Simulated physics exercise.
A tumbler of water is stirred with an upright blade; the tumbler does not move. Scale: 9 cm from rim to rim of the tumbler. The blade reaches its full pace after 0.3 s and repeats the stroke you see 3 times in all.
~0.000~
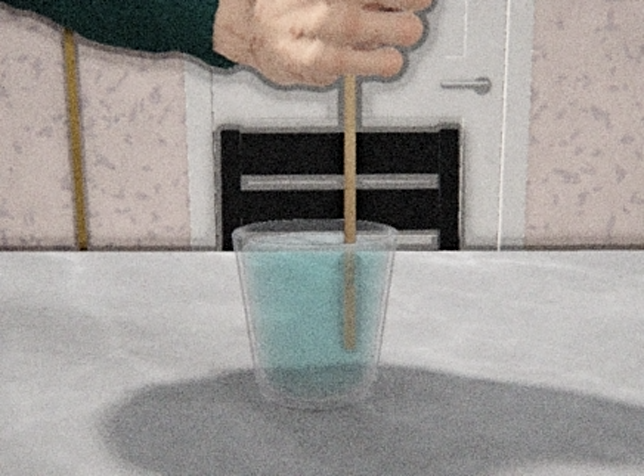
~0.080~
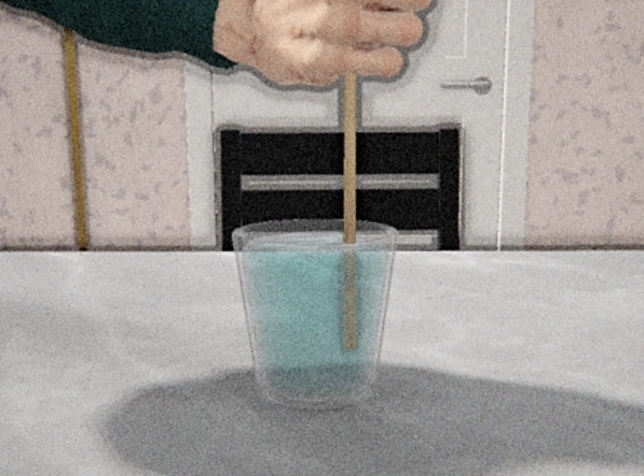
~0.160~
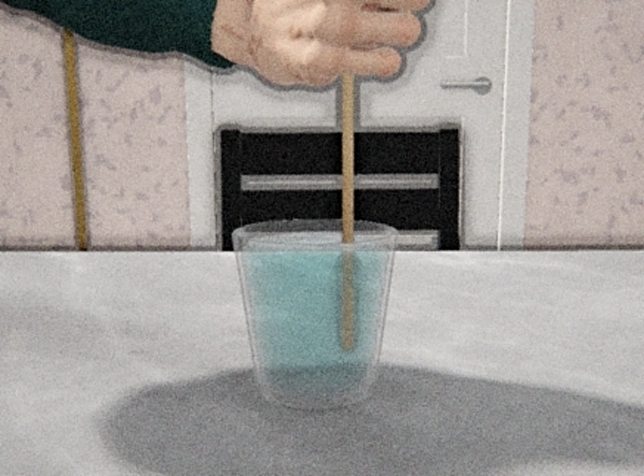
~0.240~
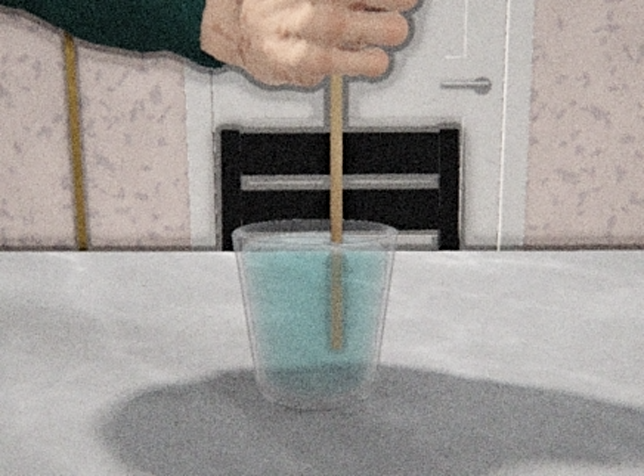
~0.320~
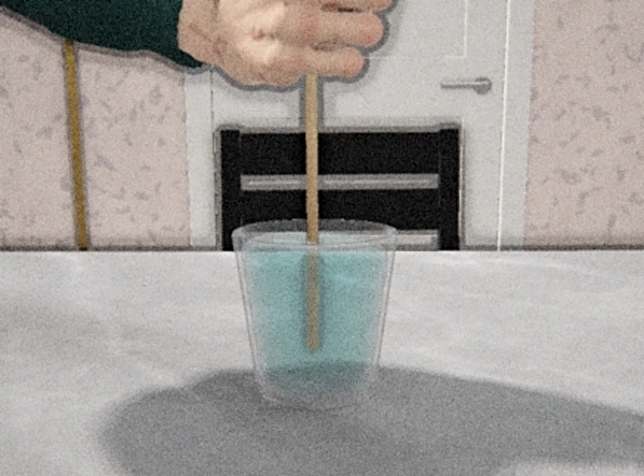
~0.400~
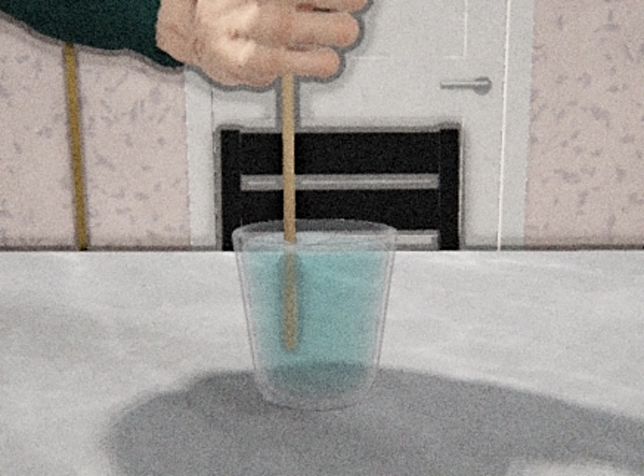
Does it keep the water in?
The tumbler keeps it all.
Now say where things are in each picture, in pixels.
The stem is at (350, 123); surface from (241, 245) to (389, 247); the rim runs from (236, 235) to (395, 235), in the first frame.
The stem is at (350, 123); surface from (241, 244) to (389, 246), in the second frame.
The stem is at (348, 123); surface from (241, 246) to (389, 247), in the third frame.
The stem is at (336, 123); surface from (241, 245) to (389, 249), in the fourth frame.
The stem is at (312, 123); surface from (242, 243) to (389, 247), in the fifth frame.
The stem is at (288, 123); surface from (241, 242) to (390, 244), in the sixth frame.
By 0.88 s 0 ml is over the rim.
By 1.35 s 0 ml is over the rim.
By 1.83 s 0 ml is over the rim.
By 2.30 s 0 ml is over the rim.
At rest 0 ml is over the rim.
